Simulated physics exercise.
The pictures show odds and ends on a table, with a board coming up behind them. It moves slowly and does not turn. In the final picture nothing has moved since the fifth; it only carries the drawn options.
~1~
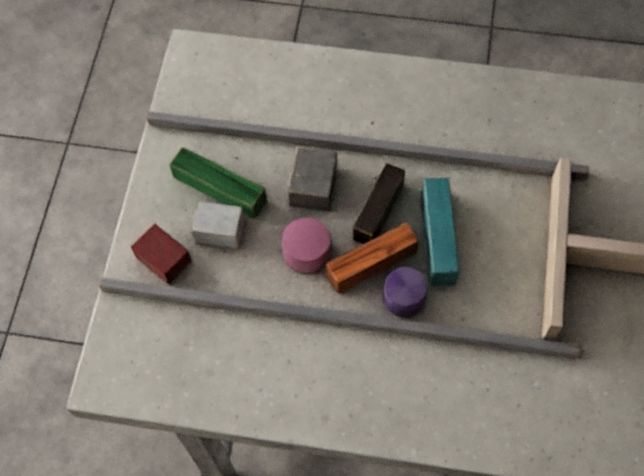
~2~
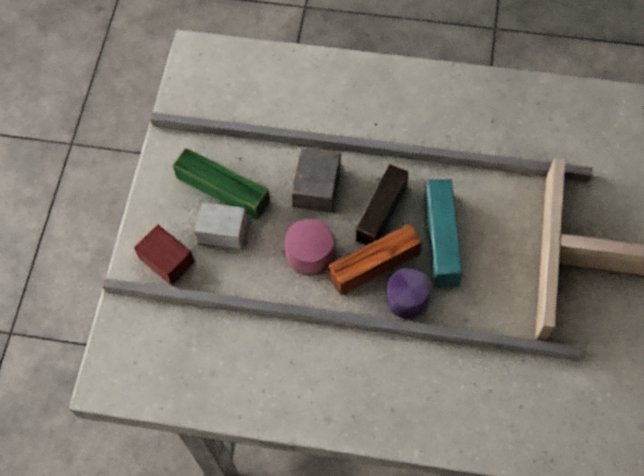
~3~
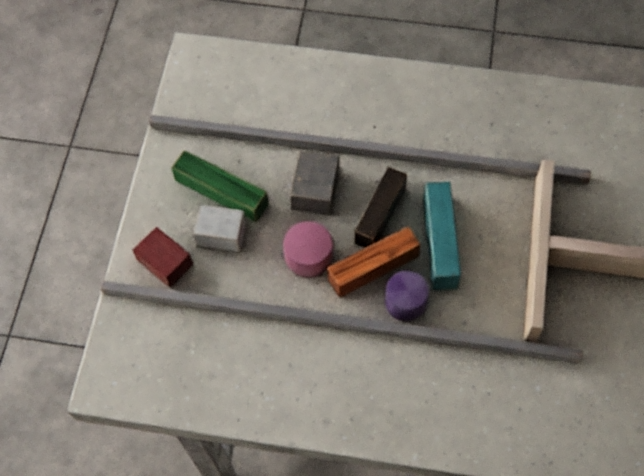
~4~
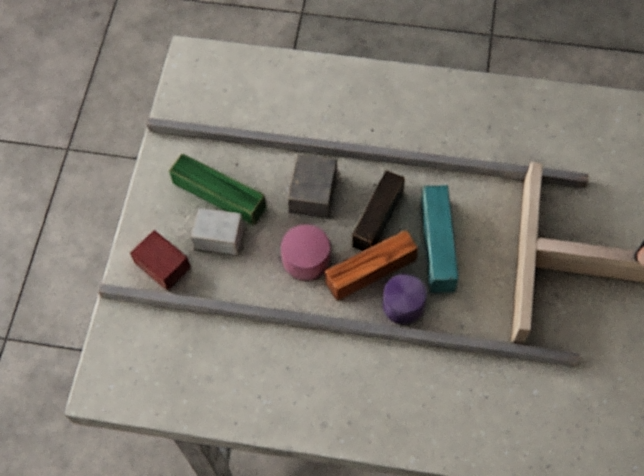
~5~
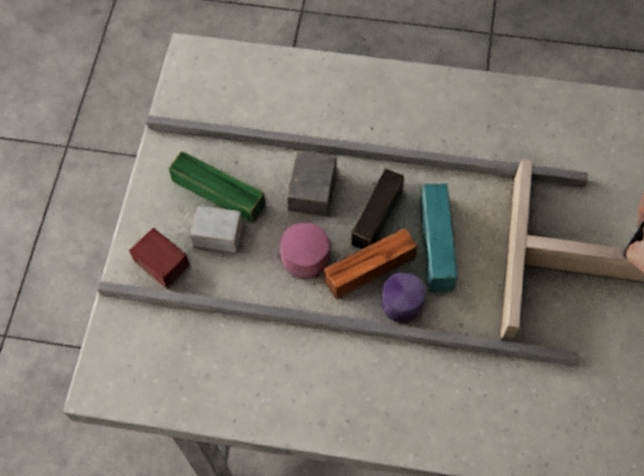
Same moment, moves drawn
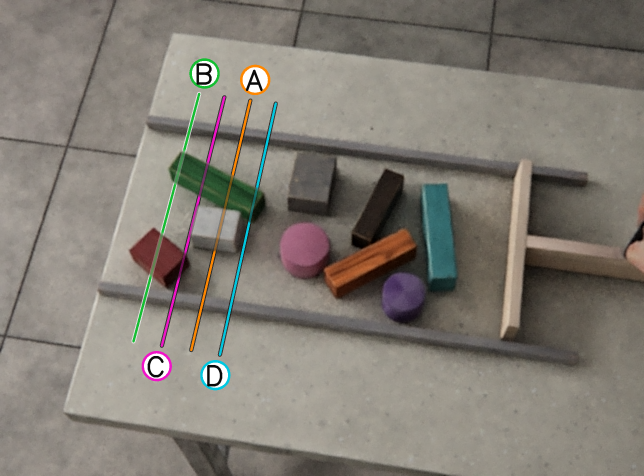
On a grey tabletop between two parallel rails, blocks, bars and round pieces in various colours lie scattered, with an upright wooden board to their right. The board slides slowly leftward, narrowing the gap to the turquoise bar, as a hand on its handle comes into view; the pieces stay put.
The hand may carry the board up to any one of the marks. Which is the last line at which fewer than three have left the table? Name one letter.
It can go as far as A.
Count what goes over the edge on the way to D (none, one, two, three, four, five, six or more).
The count is none.
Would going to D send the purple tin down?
No.
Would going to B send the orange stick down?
Yes.
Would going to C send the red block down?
Yes.
On the copy, A at (223, 217); B at (168, 210); C at (195, 213); D at (250, 221).
On A. First, board (411, 224); purple tin (373, 295); orange stick (336, 270).
Then, board (304, 210); white block (174, 217); green stick (193, 180).
Finally, board (224, 199); green stick over the edge; white block over the edge; two fallen.
By contrast, B drops seven; C drops four; D is within the limit but short.
